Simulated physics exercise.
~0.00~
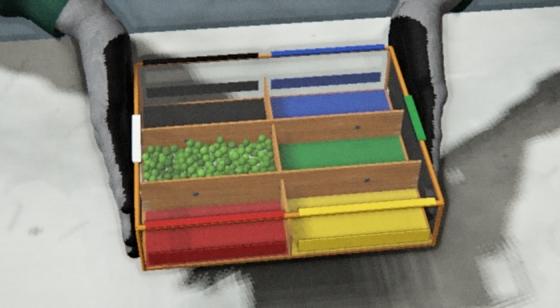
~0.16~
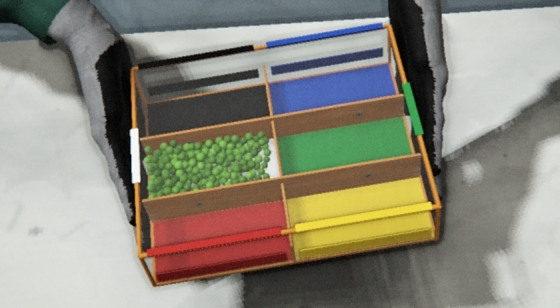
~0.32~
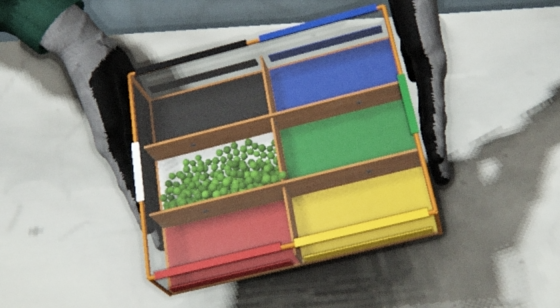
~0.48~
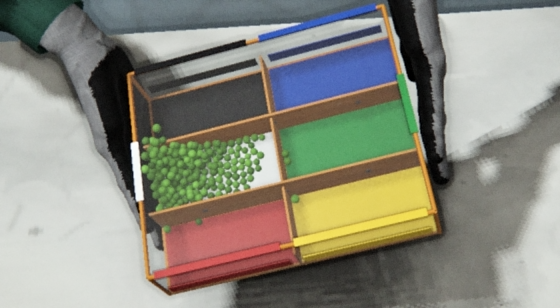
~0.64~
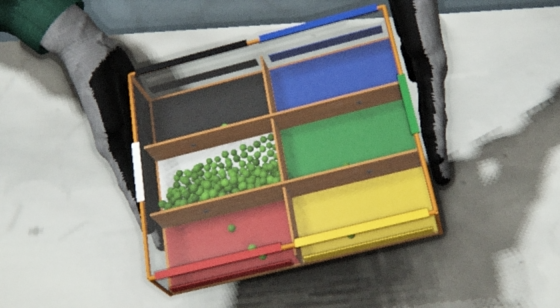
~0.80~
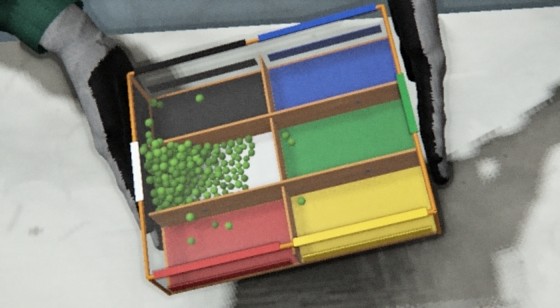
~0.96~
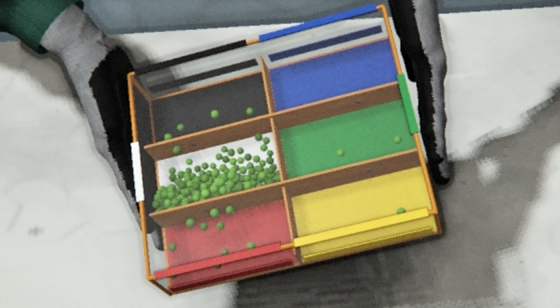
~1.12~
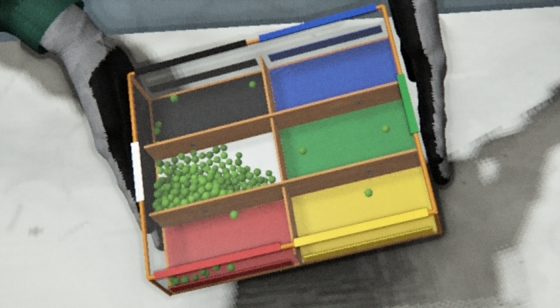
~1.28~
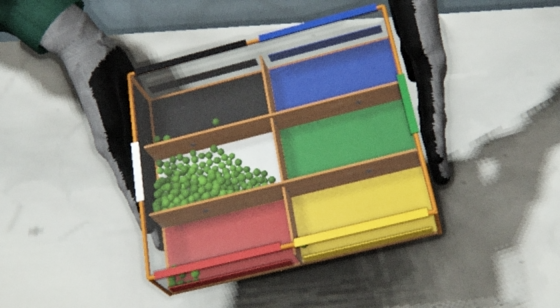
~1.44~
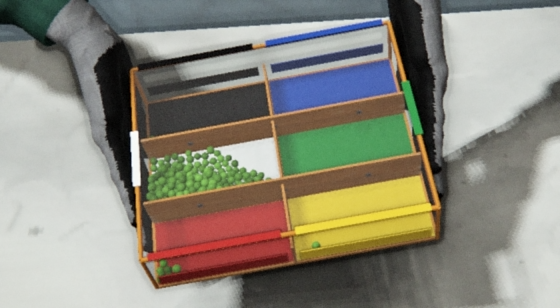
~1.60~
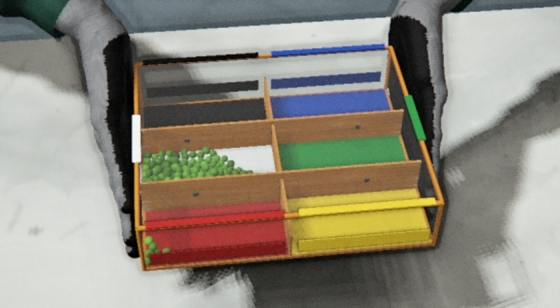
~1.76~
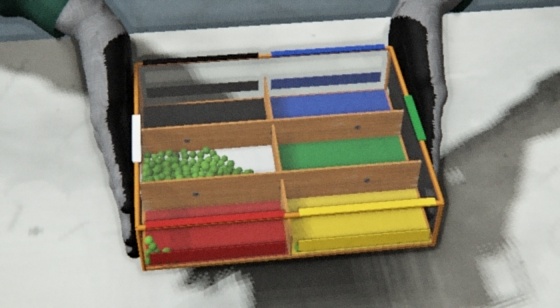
Gloved hands tilt and shake a divided box, spilling a few peas into red.
